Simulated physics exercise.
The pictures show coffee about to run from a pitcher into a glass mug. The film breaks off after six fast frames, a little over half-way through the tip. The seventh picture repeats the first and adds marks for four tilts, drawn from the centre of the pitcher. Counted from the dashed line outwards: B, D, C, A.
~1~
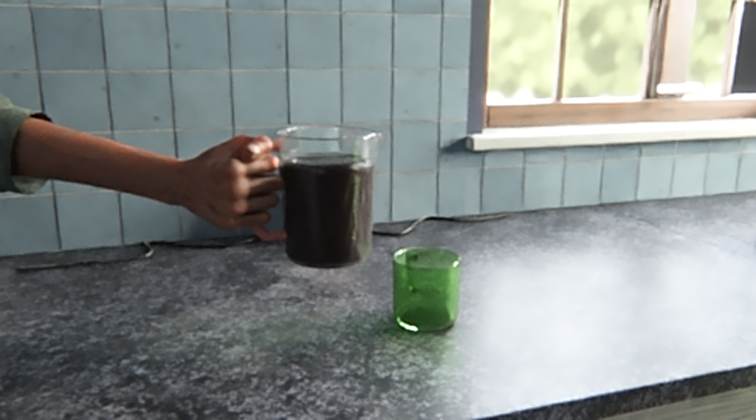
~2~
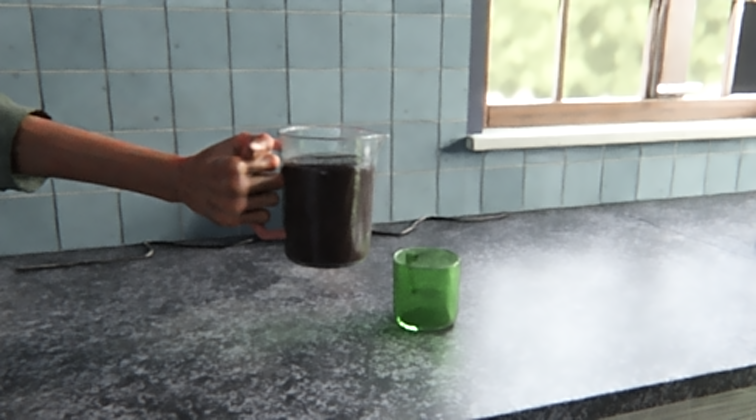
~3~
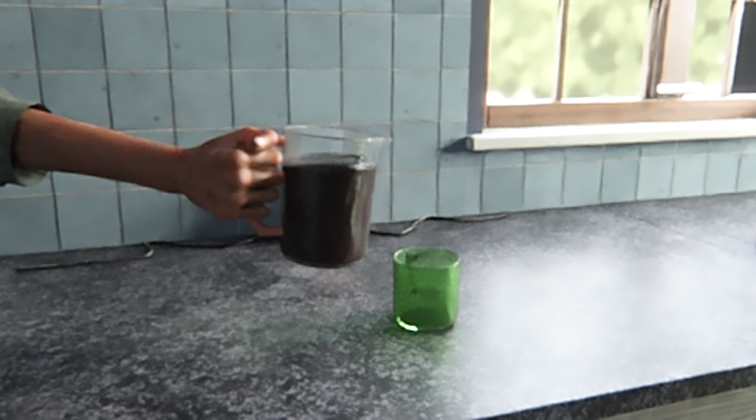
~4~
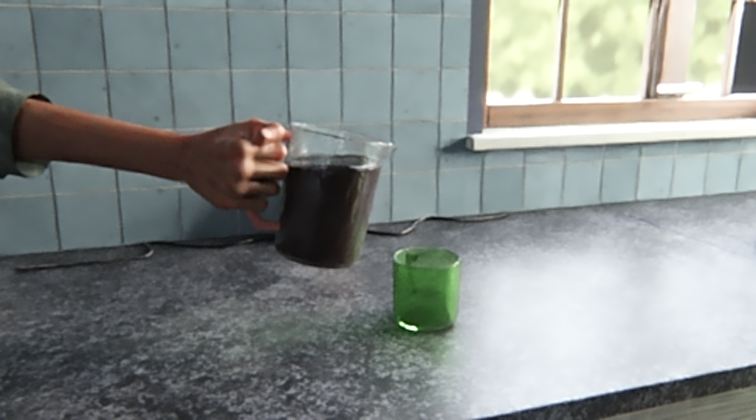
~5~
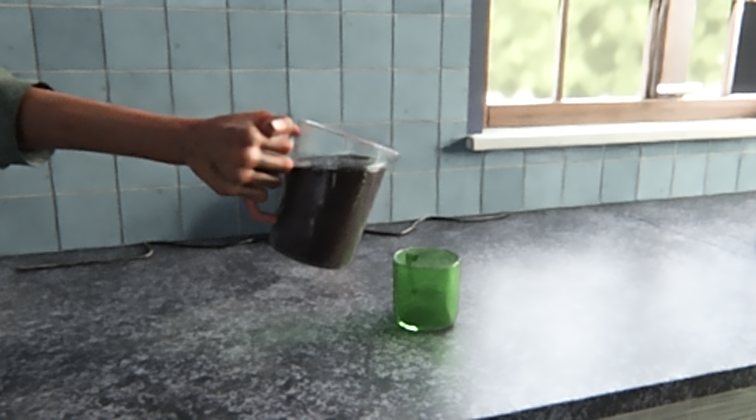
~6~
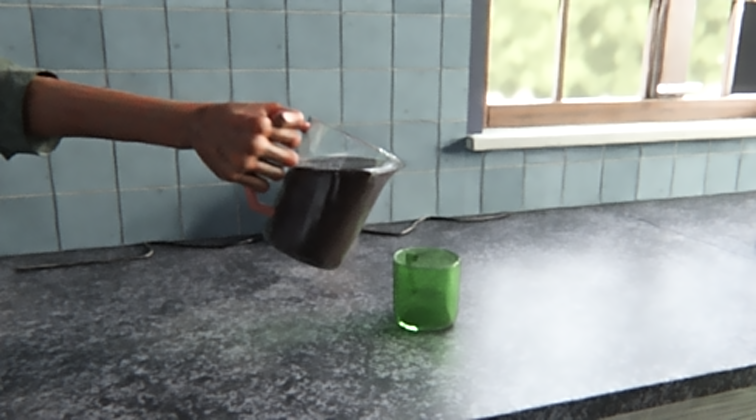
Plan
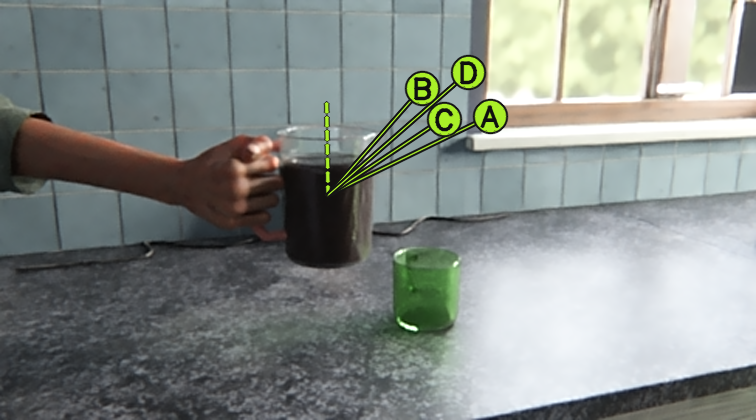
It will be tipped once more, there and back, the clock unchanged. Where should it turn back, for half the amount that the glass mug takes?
It is D.
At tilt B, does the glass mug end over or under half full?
Under.
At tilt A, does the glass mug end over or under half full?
Over.
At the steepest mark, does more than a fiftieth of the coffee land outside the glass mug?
Yes.
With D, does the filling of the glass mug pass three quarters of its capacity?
No.
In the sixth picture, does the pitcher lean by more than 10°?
Yes, it does.
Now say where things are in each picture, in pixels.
Upright, lip at (385, 133); rim of the glass mug round (427, 257); nothing has left yet, in the first frame.
Upright, lip at (386, 134); nothing has left yet, in the second frame.
Tipped about 5°, lip at (390, 139); nothing has left yet, in the third frame.
Tipped about 11°, lip at (395, 146); nothing has left yet, in the fourth frame.
Tipped about 19°, lip at (399, 155); nothing has left yet, in the fifth frame.
Tipped about 27°, lip at (403, 165); nothing has left yet, in the sixth frame.
In lime, A at (475, 123); B at (410, 101); C at (429, 127); D at (455, 83).
With A, the glass mug ends with about 78 % of what it can hold; 14 % of the coffee is spilt.
With B, the glass mug ends with about 29 % of what it can hold.
With C, the glass mug ends with about 74 % of what it can hold.
With D, the glass mug ends with about 50 % of what it can hold.
